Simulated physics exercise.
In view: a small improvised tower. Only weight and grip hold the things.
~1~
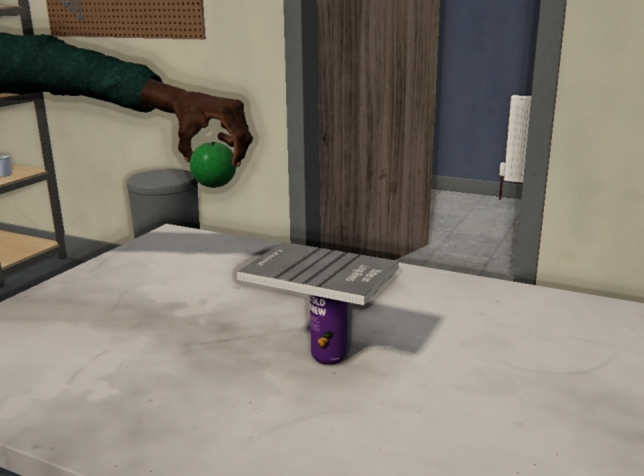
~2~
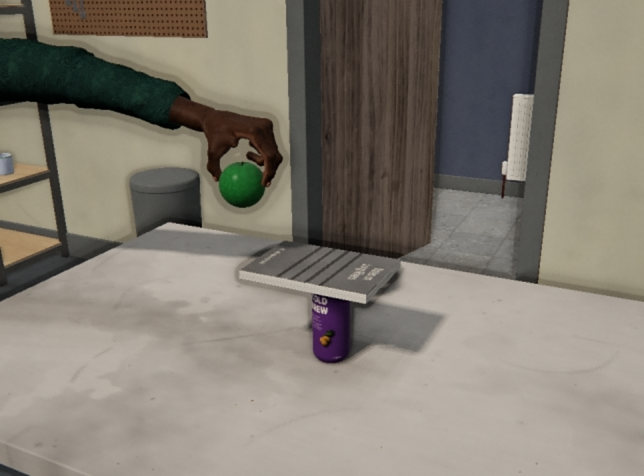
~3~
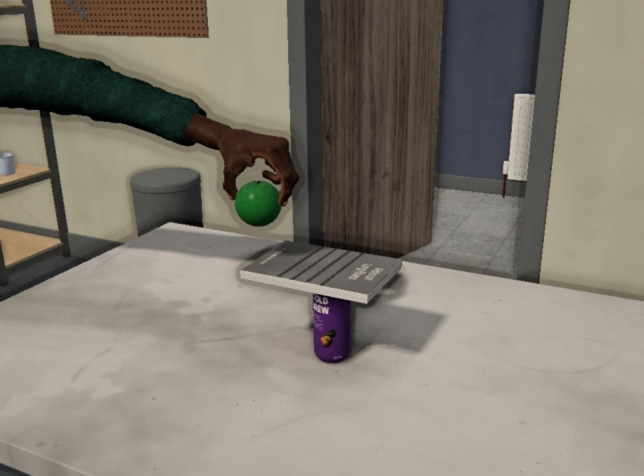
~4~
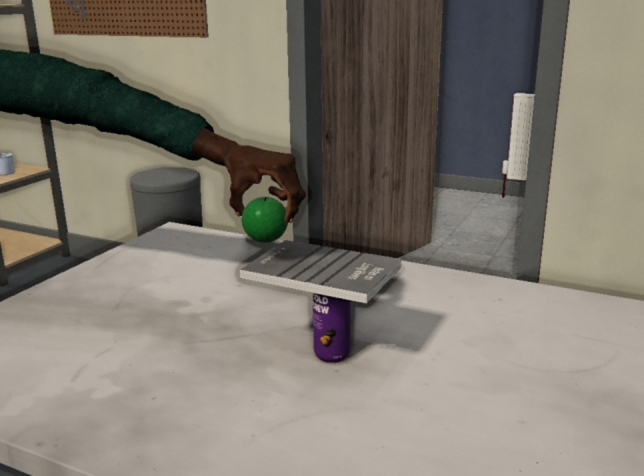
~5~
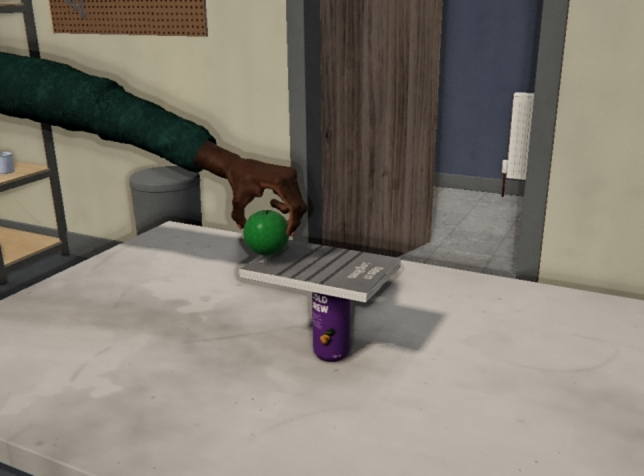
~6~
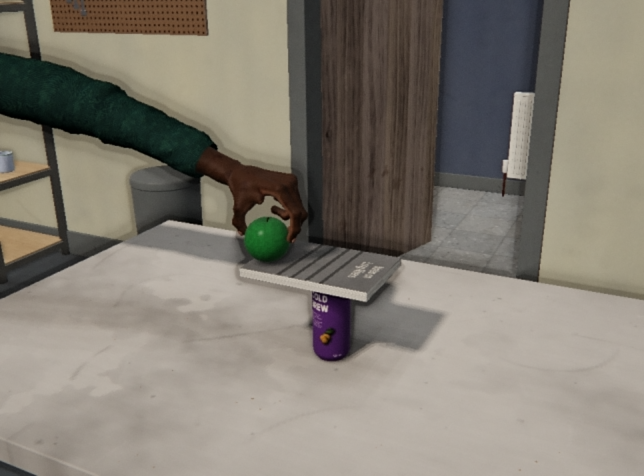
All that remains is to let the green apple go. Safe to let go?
Outcome: The stack loses its balance.
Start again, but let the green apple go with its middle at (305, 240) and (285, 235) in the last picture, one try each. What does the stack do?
In the first case it stays up; in the second case it loses its balance.
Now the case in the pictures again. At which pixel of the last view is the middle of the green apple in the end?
Around (243, 329).
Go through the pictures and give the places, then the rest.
The first frame shows still above its spot; green apple (214, 165); grey book (319, 271).
The second frame shows still above its spot; green apple (243, 185); grey book (321, 269).
The third frame shows still above its spot; green apple (258, 204); grey book (322, 269).
The fourth frame shows still above its spot; green apple (265, 220); grey book (322, 269).
The fifth frame shows still above its spot; green apple (267, 233); grey book (322, 268).
The sixth frame shows in place under the hand; green apple (268, 240); grey book (322, 267).
Then, 0.40 s past the last view, green apple now fallen; grey book rocked 68° from its first pose.
Then, 0.60 s past the last view, grey book now fallen.
Then, 0.80 s past the last view, things are still on the move.
Finally, fallen, green apple and grey book; purple can still in place. Final places as the last picture's camera would see them, green apple near (243, 330). The stack comes apart.
